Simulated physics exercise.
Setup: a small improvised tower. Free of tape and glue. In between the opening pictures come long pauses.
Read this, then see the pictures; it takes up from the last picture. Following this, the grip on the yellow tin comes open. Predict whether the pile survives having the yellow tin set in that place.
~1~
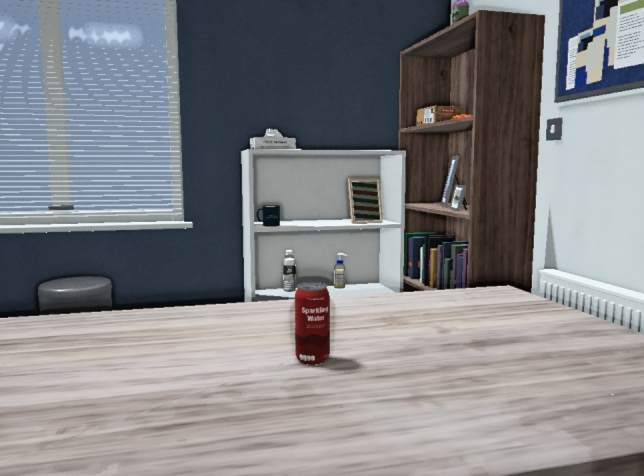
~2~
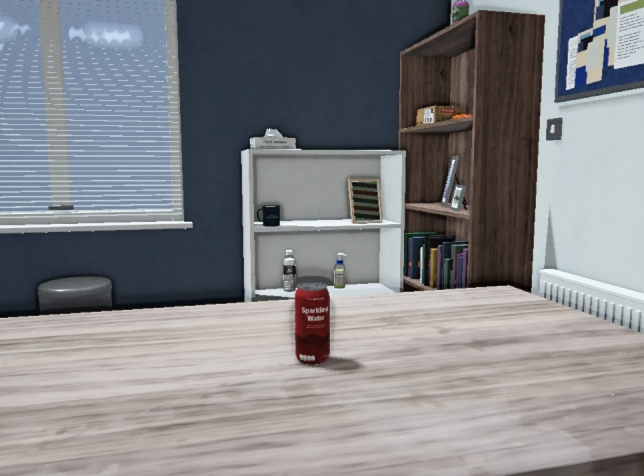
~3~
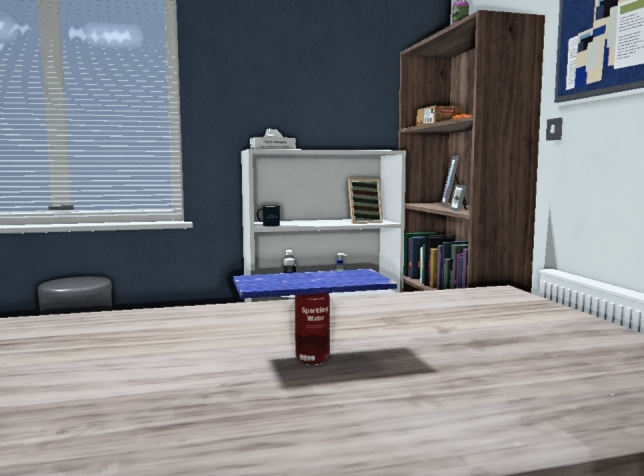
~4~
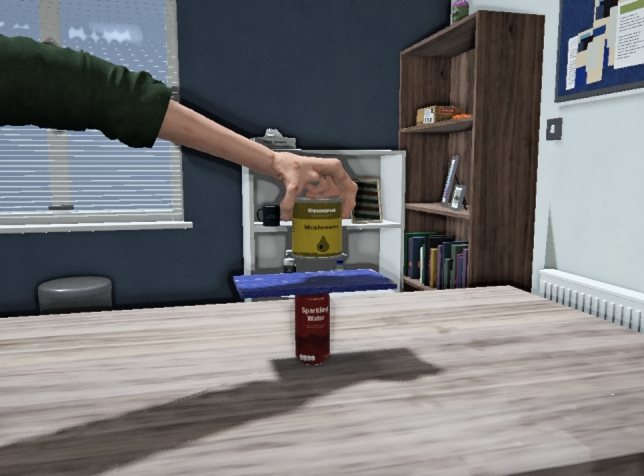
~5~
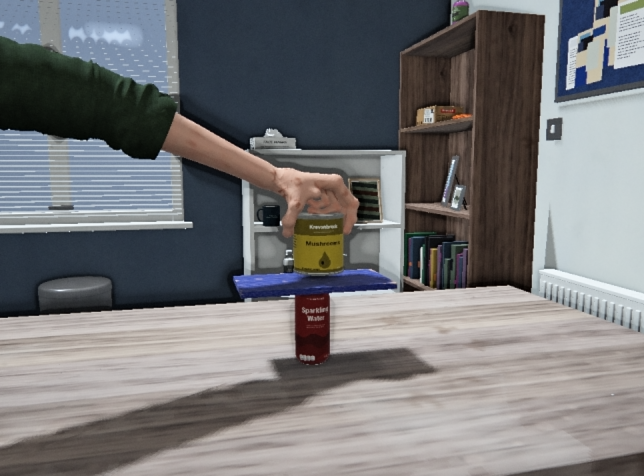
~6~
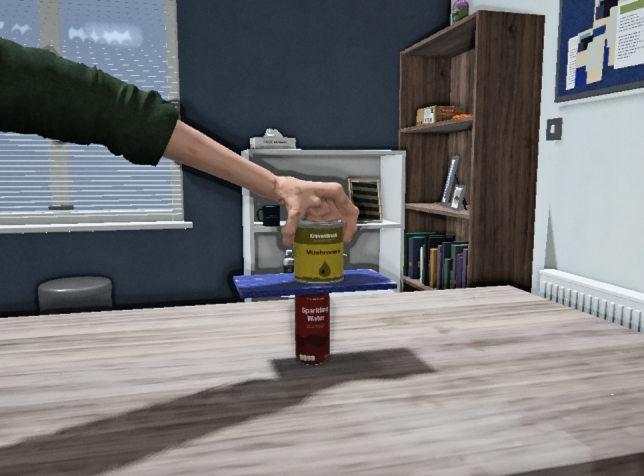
The balance lasts.
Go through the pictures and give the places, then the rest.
The last thing is not in view yet; red can (312, 323), in the first frame.
The last thing is not in view yet; red can (312, 323), in the second frame.
The last thing is not in view yet; red can (312, 323), in the third frame.
On its way; yellow tin (317, 227); red can (312, 323), in the fourth frame.
On its way; yellow tin (319, 243); red can (312, 323), in the fifth frame.
Set down, still held; yellow tin (319, 251); red can (312, 323), in the sixth frame.
Then, 0.20 s on from there, no change.
Then, 0.50 s on from there, yellow tin resting near (319, 252).
In the end, all 3 unmoved. At the end, from the last picture's camera, yellow tin near (319, 252). The stack holds.
